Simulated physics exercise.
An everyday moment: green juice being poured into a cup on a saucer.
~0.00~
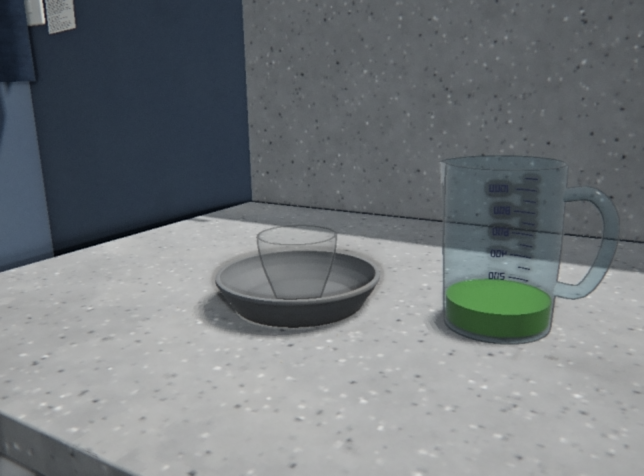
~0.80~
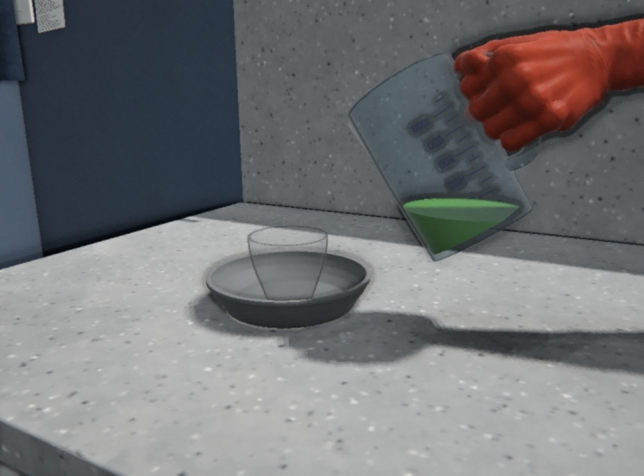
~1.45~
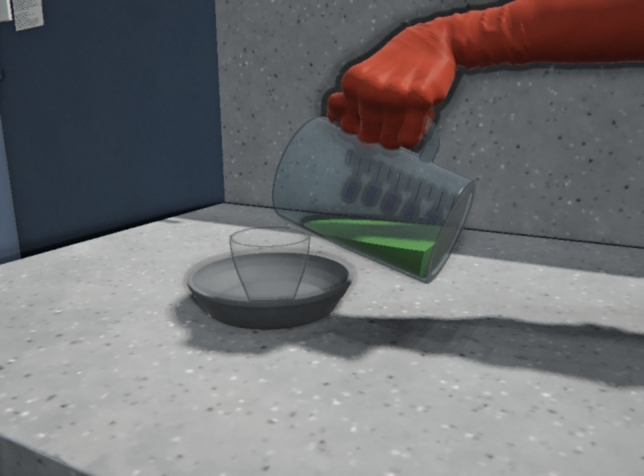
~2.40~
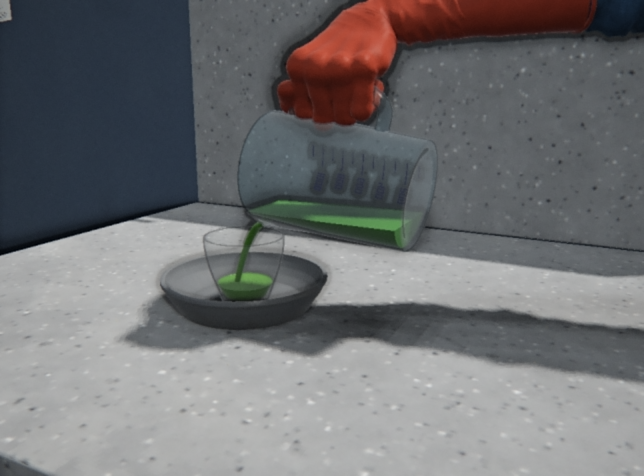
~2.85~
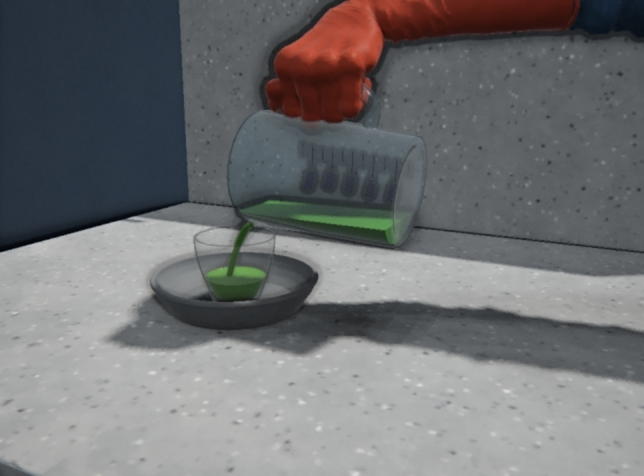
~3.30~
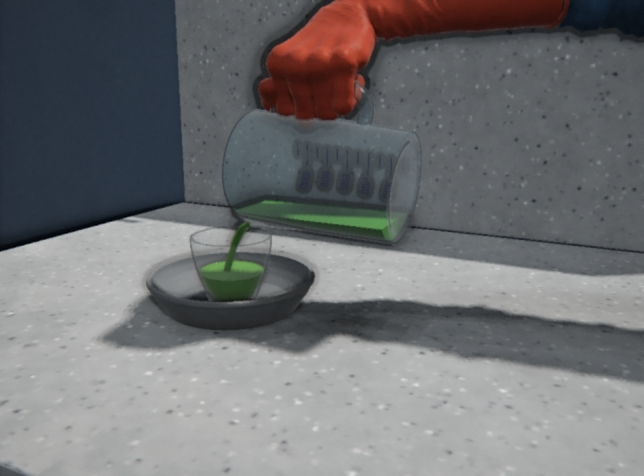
On a speckled grey countertop, a clear jug holding a little green juice stands to the right of an empty glass cup on a dark saucer. A red-gloved hand lifts the jug, tilts it and brings it left over the cup, then pours a thin green stream that gradually raises the juice inside.
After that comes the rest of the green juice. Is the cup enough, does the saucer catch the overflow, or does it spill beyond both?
The cup is enough.
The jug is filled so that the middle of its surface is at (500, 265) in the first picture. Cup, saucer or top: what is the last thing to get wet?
Outcome: Overflow to saucer only.
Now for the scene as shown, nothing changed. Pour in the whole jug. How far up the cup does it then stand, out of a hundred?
70 per cent.
After 4.3 s, the cup is about half full; the saucer is dry.
After 5.2 s, the cup is about two thirds full; the saucer is dry.
After 6.6 s, the cup is about three quarters full; the saucer is dry.
